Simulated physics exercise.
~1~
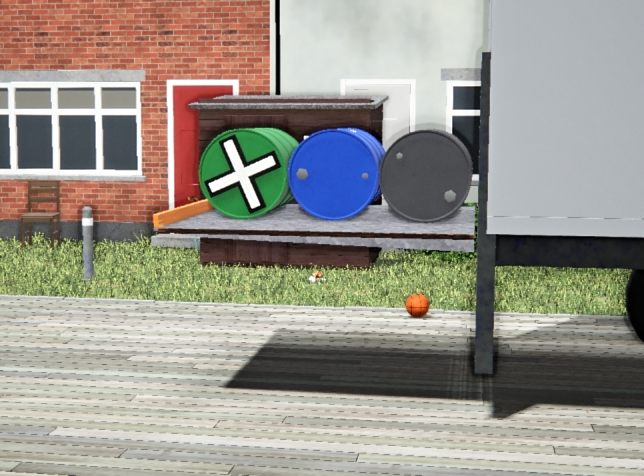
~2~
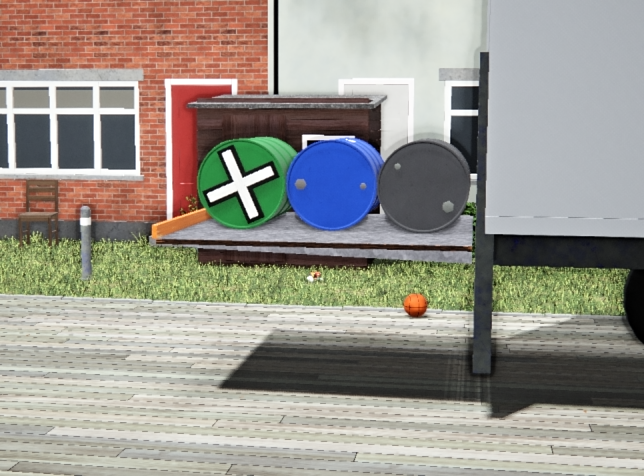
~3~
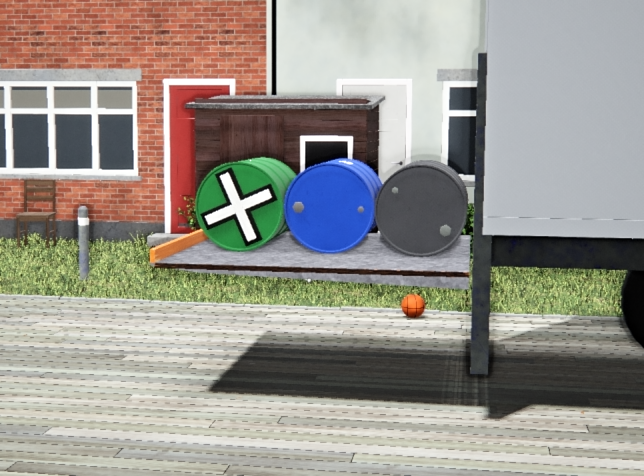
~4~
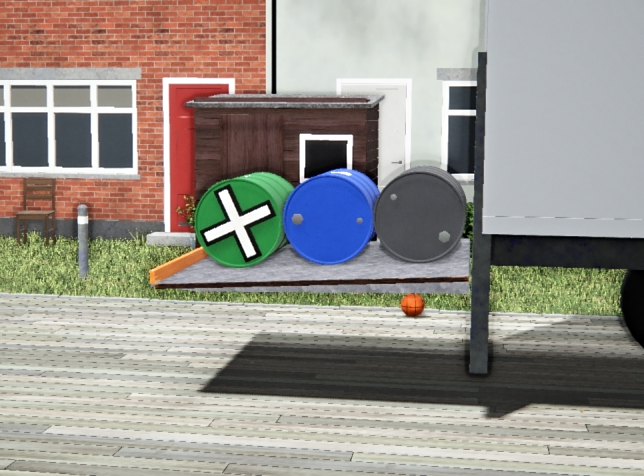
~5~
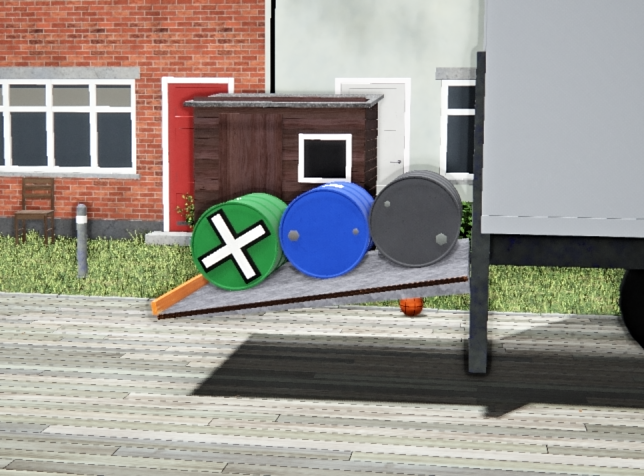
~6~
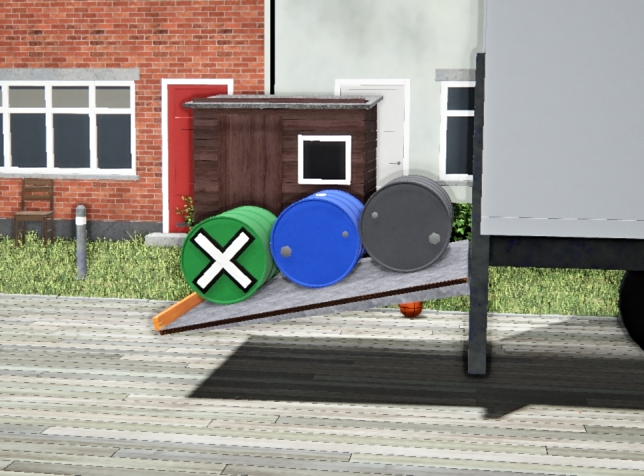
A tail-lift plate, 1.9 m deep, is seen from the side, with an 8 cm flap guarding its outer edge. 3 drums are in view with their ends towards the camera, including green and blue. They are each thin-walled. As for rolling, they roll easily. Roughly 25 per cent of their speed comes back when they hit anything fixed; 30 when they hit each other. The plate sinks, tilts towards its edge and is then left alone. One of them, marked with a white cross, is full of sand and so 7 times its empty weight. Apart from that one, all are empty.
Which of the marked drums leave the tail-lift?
If nobody steps in, the green drum goes nowhere, and the blue goes nowhere.
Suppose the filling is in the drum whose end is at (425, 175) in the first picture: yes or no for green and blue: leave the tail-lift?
Answers then - green: Affirmative, blue: Affirmative.
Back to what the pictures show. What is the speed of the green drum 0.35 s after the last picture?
About 0.2 m/s.
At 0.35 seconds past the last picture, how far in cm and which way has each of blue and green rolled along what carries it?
By then blue is 20 left of its start, and green is 20 left of its start.
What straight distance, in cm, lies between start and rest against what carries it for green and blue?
Estimates - green near 20, blue near 20.
Another 0.35 s on from the last picture, green is on the plate, 15 cm from the stop, rolling left; blue is on the plate, 75 cm from the stop; 0 of 3 are off.
Another 0.75 s on from the last picture, green is on the plate, 15 cm from the stop, rolling right; still the same for blue; 0 of 3 are off.
Another 1.15 s on from the last picture, green is on the plate, 20 cm from the stop; blue is on the plate, 80 cm from the stop; 0 of 3 are off.
In the end (1.55 s after the last picture), green is on the plate, 20 cm from the stop; blue is on the plate, 80 cm from the stop; 0 of 3 are off.
